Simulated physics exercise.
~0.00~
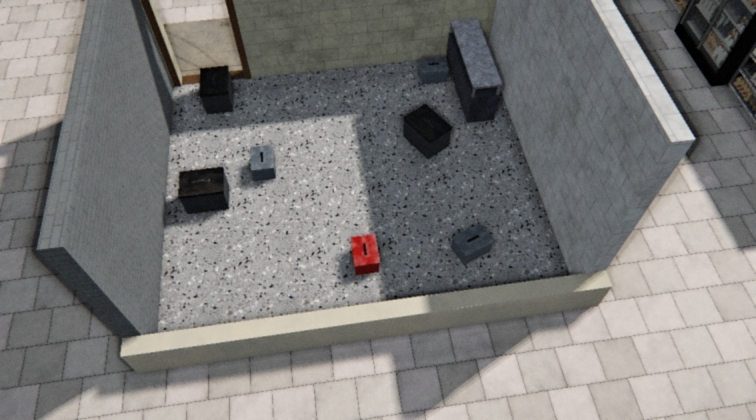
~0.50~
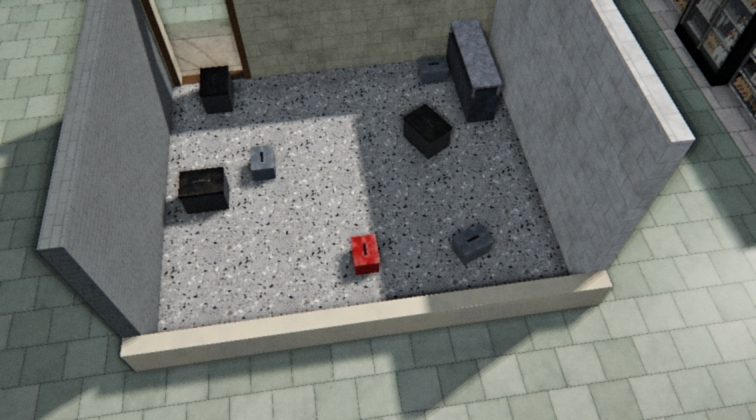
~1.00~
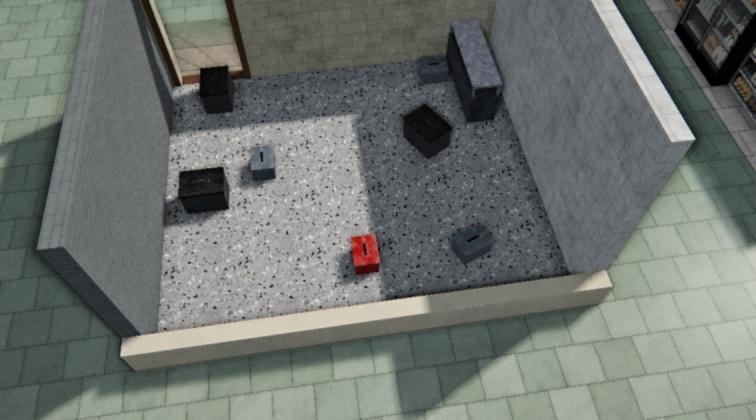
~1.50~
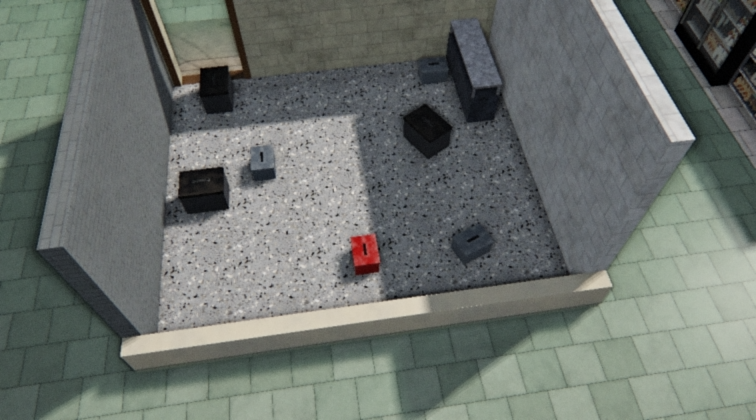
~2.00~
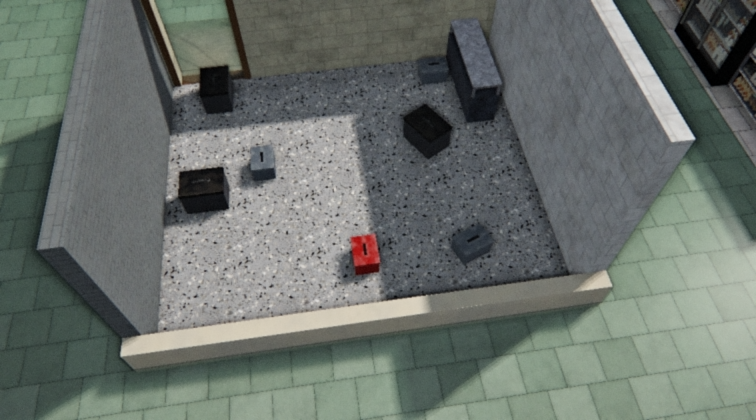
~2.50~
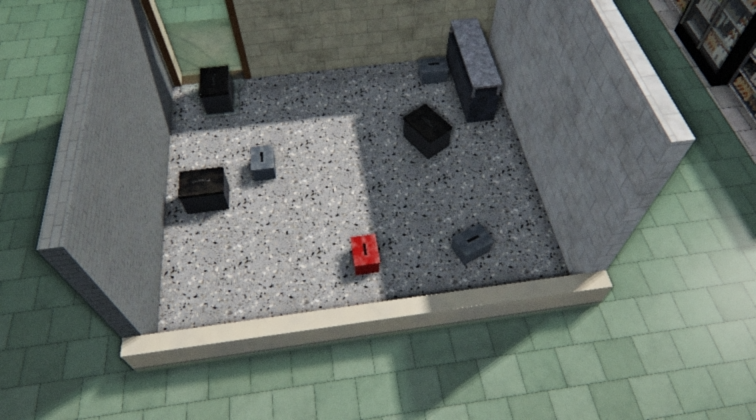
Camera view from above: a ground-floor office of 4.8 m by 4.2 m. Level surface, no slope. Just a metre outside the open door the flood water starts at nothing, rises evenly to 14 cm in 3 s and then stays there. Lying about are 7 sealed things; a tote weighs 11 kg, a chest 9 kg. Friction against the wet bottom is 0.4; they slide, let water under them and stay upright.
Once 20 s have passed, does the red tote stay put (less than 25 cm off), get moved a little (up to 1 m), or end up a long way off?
It stays put.
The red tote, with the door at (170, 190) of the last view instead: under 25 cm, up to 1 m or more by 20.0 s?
That would leave the red tote practically in place.
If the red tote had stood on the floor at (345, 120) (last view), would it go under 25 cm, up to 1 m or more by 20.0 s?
Result: It remains near its start.
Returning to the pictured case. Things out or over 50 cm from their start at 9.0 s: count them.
It comes to 2.
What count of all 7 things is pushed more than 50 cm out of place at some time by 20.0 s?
3.
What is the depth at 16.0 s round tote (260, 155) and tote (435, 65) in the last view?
First roughly 5 cm, second roughly 4 cm.
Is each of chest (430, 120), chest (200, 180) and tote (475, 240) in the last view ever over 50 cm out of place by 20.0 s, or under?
Taking them in order: Greater; greater; smaller.
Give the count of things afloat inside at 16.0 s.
That would be 3 of them.
After 4.0 s the red tote is near (365, 250), 0.0 m from its start, aground; 0 afloat.
After 9.0 s the red tote is near (365, 250), 0.0 m from its start, aground; 0 afloat.
After 16.0 s the red tote is near (366, 249), 0.0 m from its start, aground; 3 afloat.
After 20.0 s the red tote is near (366, 249), 0.0 m from its start, aground; 3 afloat.
